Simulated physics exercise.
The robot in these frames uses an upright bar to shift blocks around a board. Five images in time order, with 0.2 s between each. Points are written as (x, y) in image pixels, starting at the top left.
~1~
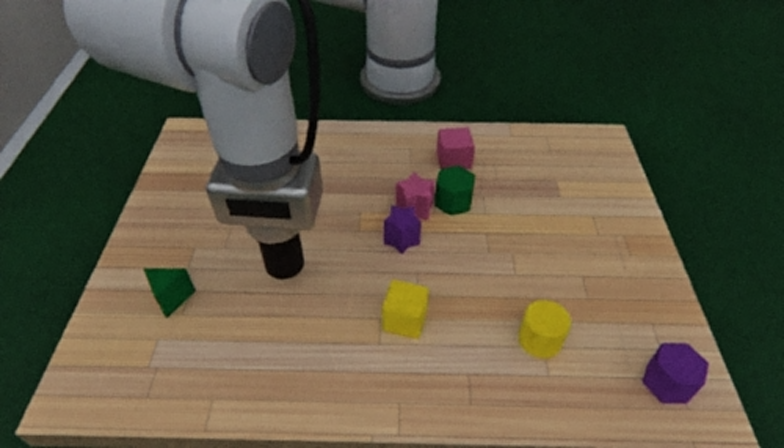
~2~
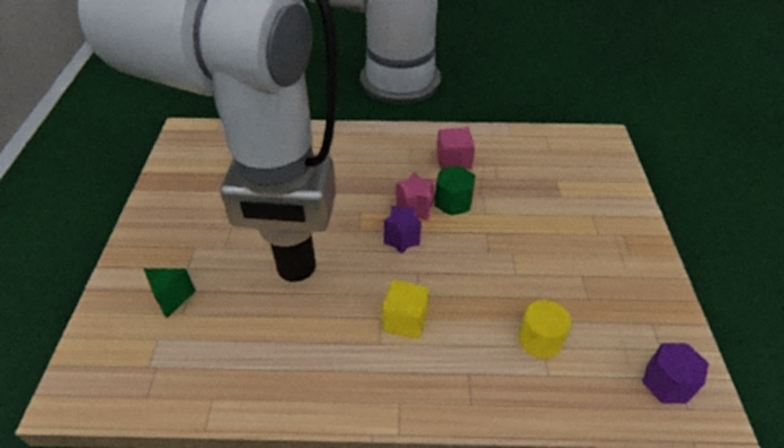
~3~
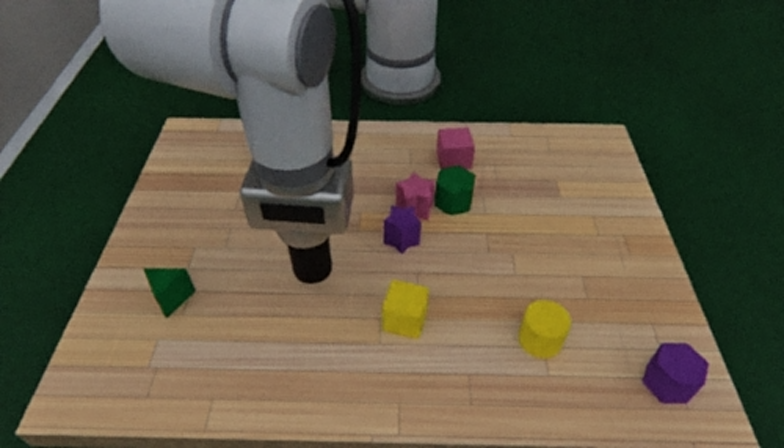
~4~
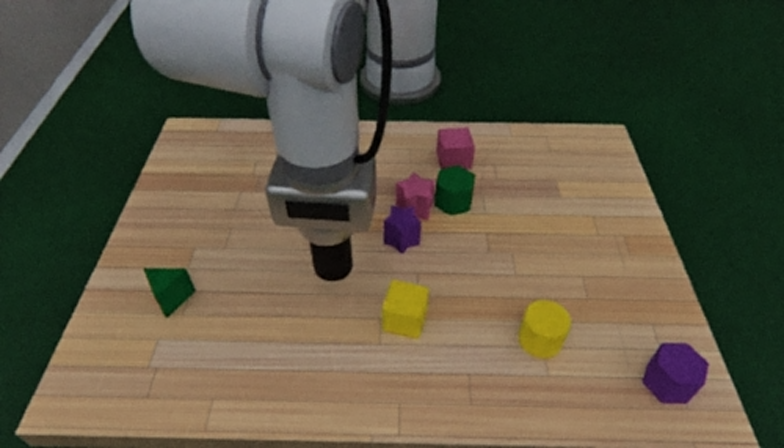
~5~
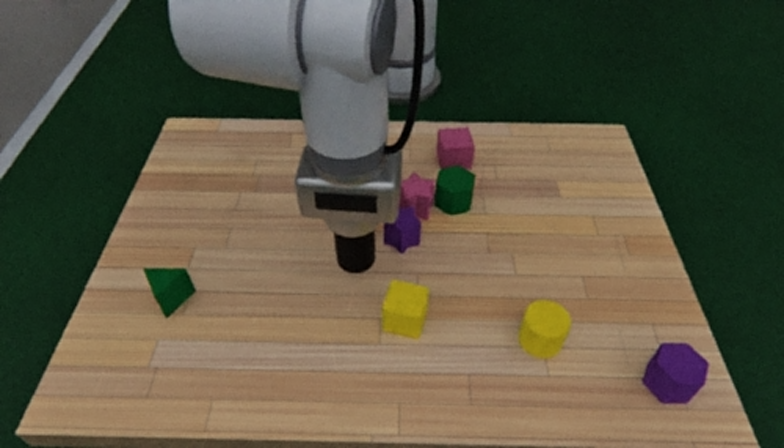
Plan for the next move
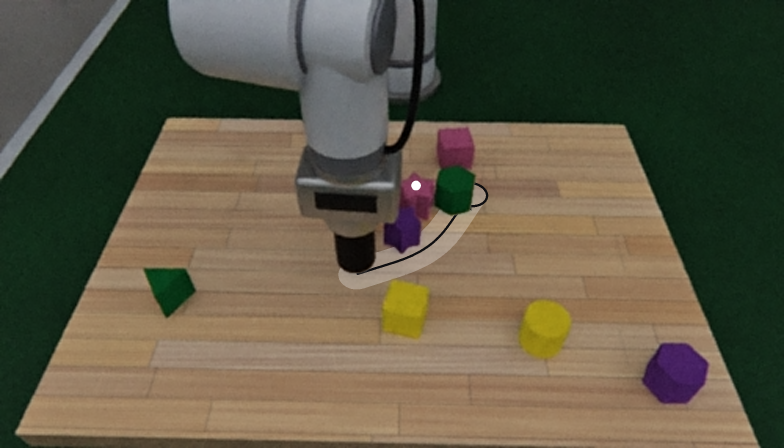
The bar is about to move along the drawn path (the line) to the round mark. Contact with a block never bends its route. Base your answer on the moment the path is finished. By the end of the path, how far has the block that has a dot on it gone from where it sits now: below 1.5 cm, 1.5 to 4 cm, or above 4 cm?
That one ends up 1.5 to 4 cm from where it is now.
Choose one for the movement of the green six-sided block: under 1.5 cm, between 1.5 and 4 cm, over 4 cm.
Shift: Over 4 cm.
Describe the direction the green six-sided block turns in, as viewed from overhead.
Direction: Anticlockwise.
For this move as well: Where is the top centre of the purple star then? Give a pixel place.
When the path ends, it will be at (434, 180).
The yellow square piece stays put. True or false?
That statement is accurate.
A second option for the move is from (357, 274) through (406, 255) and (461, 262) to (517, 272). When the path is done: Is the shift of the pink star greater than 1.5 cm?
No - that is not the case.
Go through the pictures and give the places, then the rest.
The first frame shows bar tip at (285, 264); block tops, purple star at (403, 217); yellow square piece at (406, 298); pink star at (416, 186); green six-sided block at (456, 178); pink square piece at (456, 137).
The second frame shows bar at (297, 267); blocks unchanged.
The third frame shows bar at (313, 268); blocks unchanged.
The fourth frame shows bar at (333, 266); blocks unchanged.
The fifth frame shows bar at (356, 259); purple star at (403, 217); yellow square piece at (406, 298); pink star at (416, 186); green six-sided block at (456, 178); pink square piece at (456, 137).
Path on the board, from (357, 274) through (410, 256) and (447, 227) to (470, 194); the dot is on the pink star.
The first path, step by step. One third of the way, bar at (412, 240); purple star at (412, 209), turned 35° anticlockwise.
Two thirds of the way, bar at (450, 211); purple star at (427, 188), turned 85° anticlockwise; pink star at (411, 170).
At the end, bar at (473, 178); purple star at (434, 180), turned 115° anticlockwise; yellow square piece in place; pink star at (408, 166), turned 25° anticlockwise; green six-sided block at (464, 148), turned 45° anticlockwise; pink square piece at (452, 128).
